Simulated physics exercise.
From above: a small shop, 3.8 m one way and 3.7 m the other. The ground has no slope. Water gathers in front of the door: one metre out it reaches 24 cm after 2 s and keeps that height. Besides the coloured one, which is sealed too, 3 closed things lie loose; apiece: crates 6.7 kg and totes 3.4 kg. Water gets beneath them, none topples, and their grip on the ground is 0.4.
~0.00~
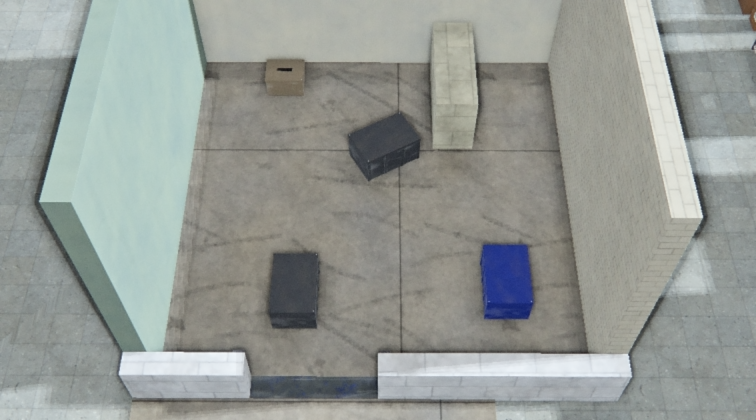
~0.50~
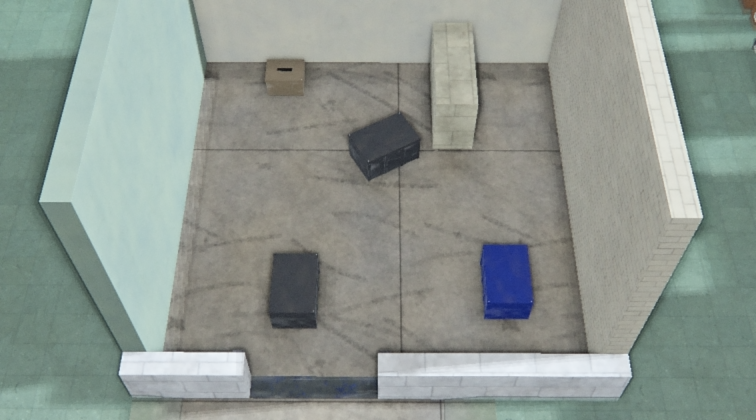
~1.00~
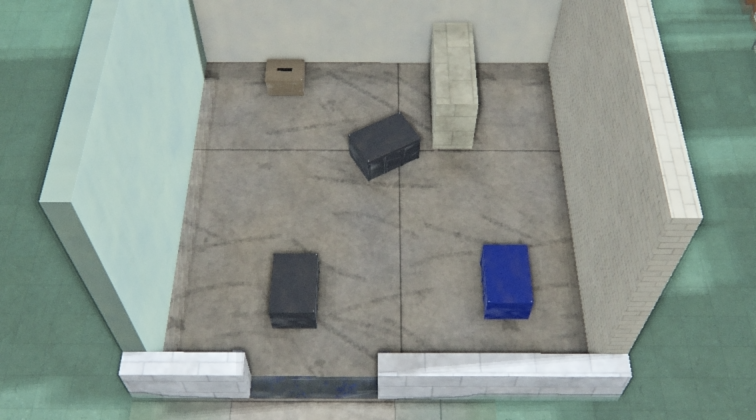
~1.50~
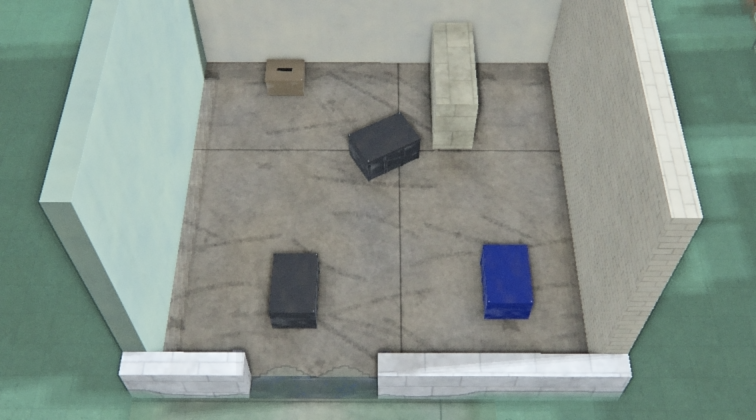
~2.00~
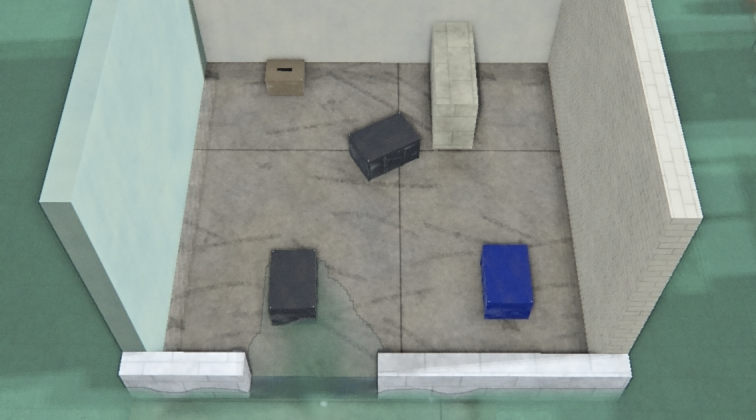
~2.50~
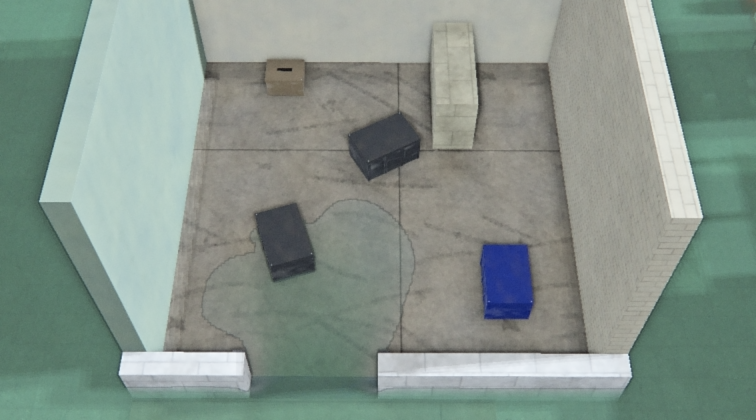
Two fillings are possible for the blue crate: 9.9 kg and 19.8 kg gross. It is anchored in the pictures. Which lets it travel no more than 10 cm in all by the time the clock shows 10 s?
I expect that only the higher weight holds it.
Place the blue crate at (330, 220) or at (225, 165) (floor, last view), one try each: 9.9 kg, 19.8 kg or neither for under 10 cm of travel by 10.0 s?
In that order: Neither is enough; neither holds.
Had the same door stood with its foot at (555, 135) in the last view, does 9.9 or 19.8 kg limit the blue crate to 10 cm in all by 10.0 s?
Then neither load is enough.
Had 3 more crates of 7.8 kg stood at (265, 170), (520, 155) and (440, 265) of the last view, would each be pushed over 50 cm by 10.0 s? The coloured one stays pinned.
In that order: Past it, over, more.
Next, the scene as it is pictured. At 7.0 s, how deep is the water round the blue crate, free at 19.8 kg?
Roughly 2 cm.
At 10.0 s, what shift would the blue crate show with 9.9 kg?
About 20 cm.
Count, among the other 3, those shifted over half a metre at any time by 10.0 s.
3 of them.
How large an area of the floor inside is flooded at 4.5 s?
Some 11.5 m2.
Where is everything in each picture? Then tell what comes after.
In the first picture, the blue crate at (508, 273) rests on the ground; 0.0 m2 under water; 0 of 4 have shifted.
In the second picture, the blue crate at (508, 273) rests on the ground; 0.0 m2 under water; 0 of 4 have shifted.
In the third picture, the blue crate at (508, 273), on the bottom; water covers 0.0 m2; 0 of 4 have shifted.
In the fourth picture, the blue crate at (508, 273), on the bottom; 0.0 m2 under water; 0 of 4 have shifted.
In the fifth picture, the blue crate at (508, 273), on the bottom; water covers 0.7 m2; 0 of 4 have shifted.
In the sixth picture, the blue crate at (508, 273), on the bottom; water covers 2.4 m2; 1 of 4 have shifted.
After 3.5 s the blue crate would be 0 cm from its start with 9.9 kg and 0 cm from its start with 19.8 kg; 1 cm of water round it then.
After 4.5 s the blue crate would be 0 cm from its start with 9.9 kg and 0 cm from its start with 19.8 kg; 1 cm of water round it then.
After 7.0 s the blue crate would be 0 cm from its start with 9.9 kg and 0 cm from its start with 19.8 kg; 2 cm of water round it then.
After 10.0 s the blue crate would be 22 cm from its start with 9.9 kg and 0 cm from its start with 19.8 kg; 6 cm of water round it then.
